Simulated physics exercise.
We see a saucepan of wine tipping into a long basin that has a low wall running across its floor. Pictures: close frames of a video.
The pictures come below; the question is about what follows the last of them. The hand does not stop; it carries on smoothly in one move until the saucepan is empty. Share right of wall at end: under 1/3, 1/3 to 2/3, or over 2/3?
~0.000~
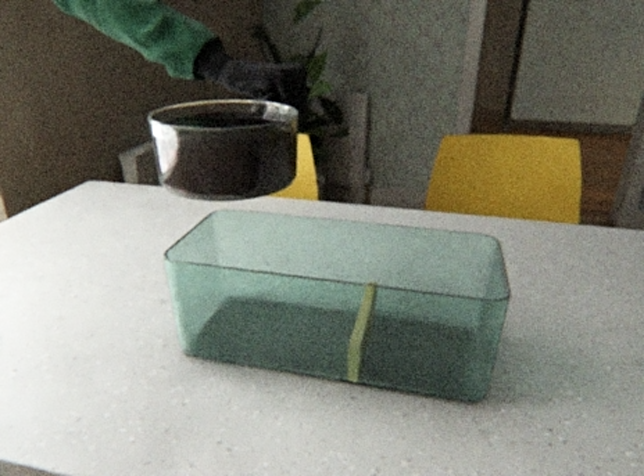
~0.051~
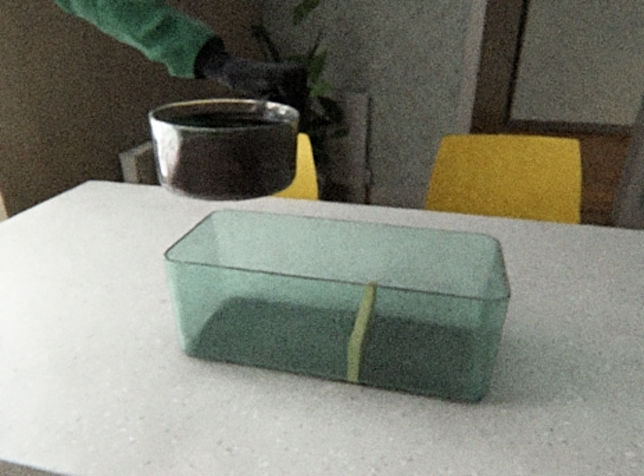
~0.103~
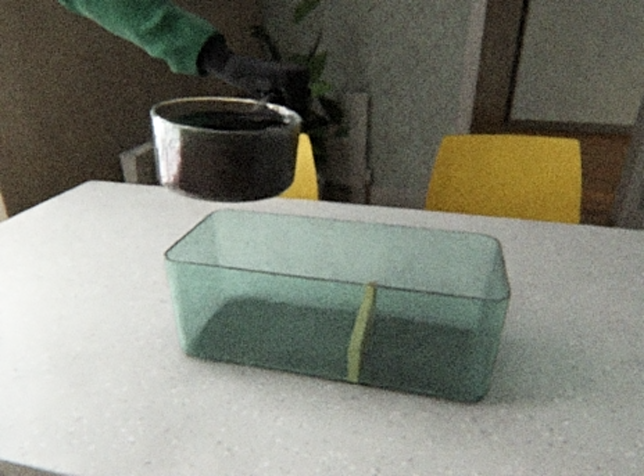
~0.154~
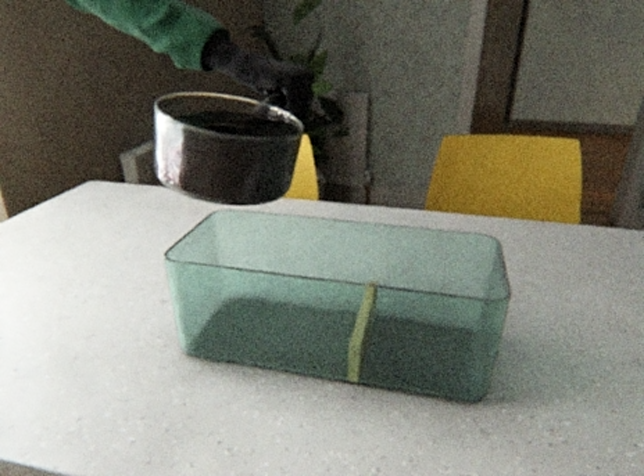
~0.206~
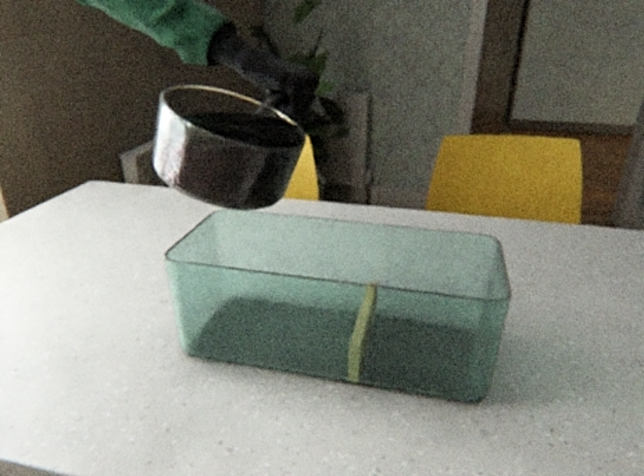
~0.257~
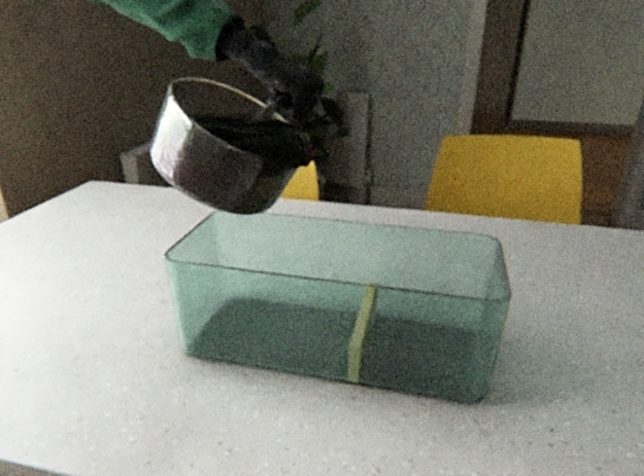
The portion right of the wall will fail to reach one third.
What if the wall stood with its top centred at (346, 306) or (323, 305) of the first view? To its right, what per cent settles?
Roughly 40 % and 70 %.
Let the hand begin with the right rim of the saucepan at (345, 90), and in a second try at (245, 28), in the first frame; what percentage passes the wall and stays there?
70 % and 5 %.
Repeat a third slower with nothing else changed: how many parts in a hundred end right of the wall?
It works out near 30 %.
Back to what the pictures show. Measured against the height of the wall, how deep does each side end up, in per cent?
The left side sits at 60 per cent and the right side at 20.
A moment on, the saucepan is tipped on its side and 30 per cent is still to pour, 29 is left of the wall and 9 right of it.
Next, the saucepan is tipped on its side and 8 per cent is still to pour, 73 is left of the wall and 16 right of it.
Then the saucepan is tipped on its side and 2 per cent is still to pour, 74 is left of the wall and 19 right of it.
Later the saucepan is tipped on its side and 0 per cent is still to pour, 76 is left of the wall and 19 right of it.
In the end 77 per cent lies left of the wall, 19 right of it and 4 outside.
